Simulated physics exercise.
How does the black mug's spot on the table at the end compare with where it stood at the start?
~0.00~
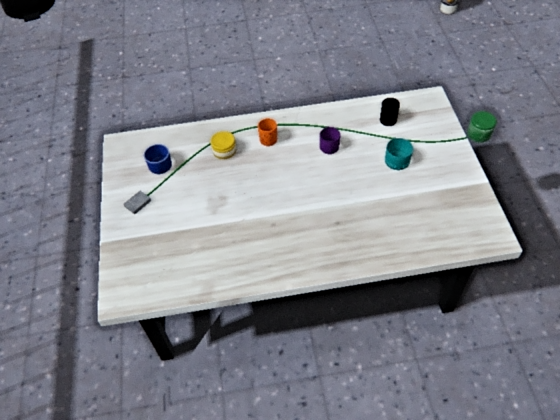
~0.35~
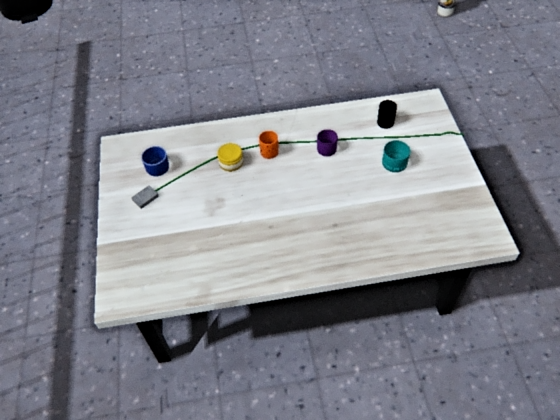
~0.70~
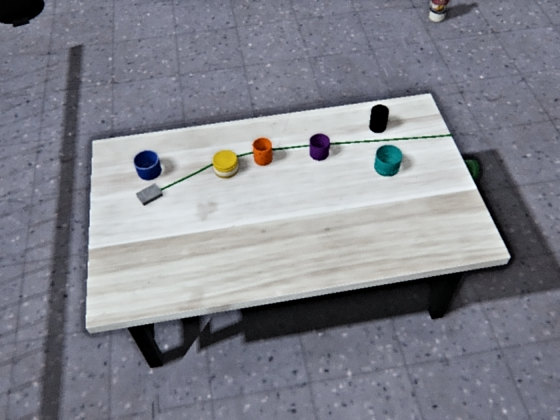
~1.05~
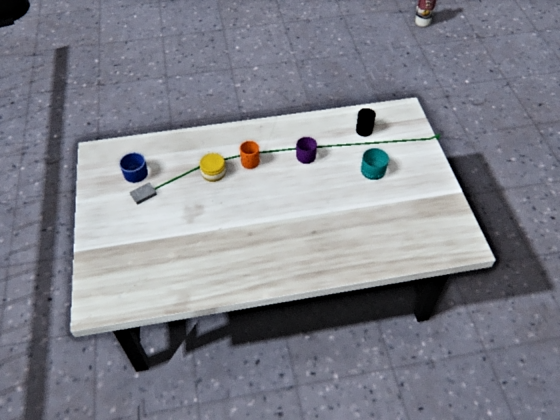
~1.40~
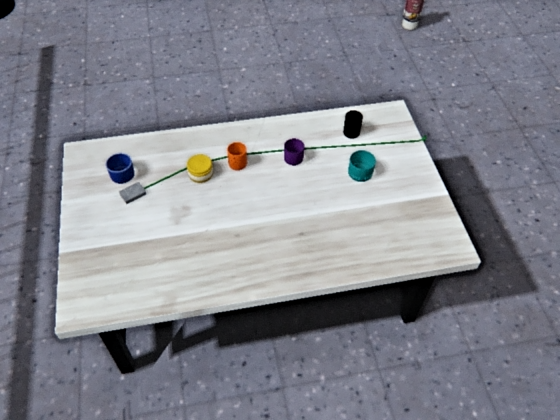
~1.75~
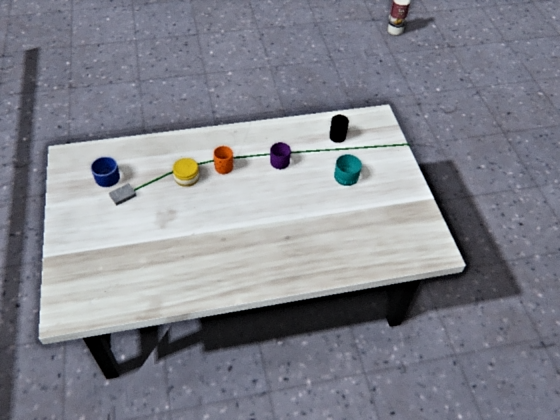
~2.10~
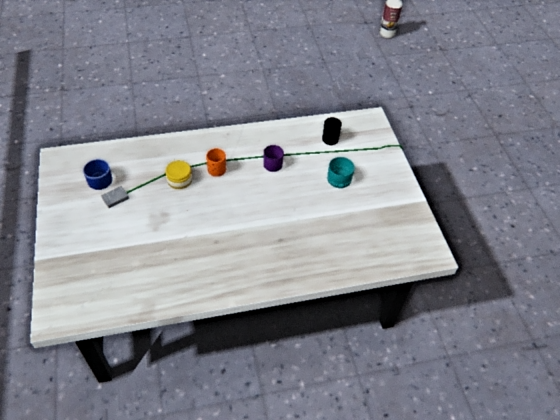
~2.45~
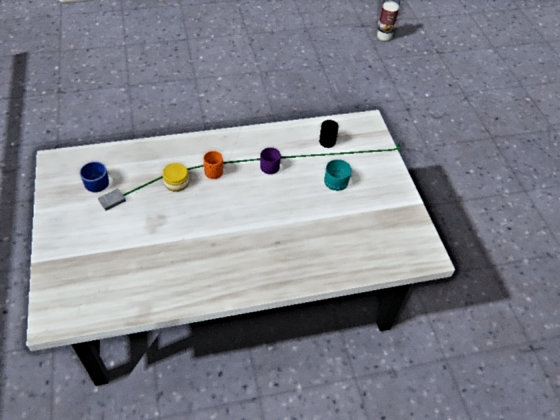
It is practically the same spot. The black mug hardly moves and stays standing near the far edge of the table, behind the cable.
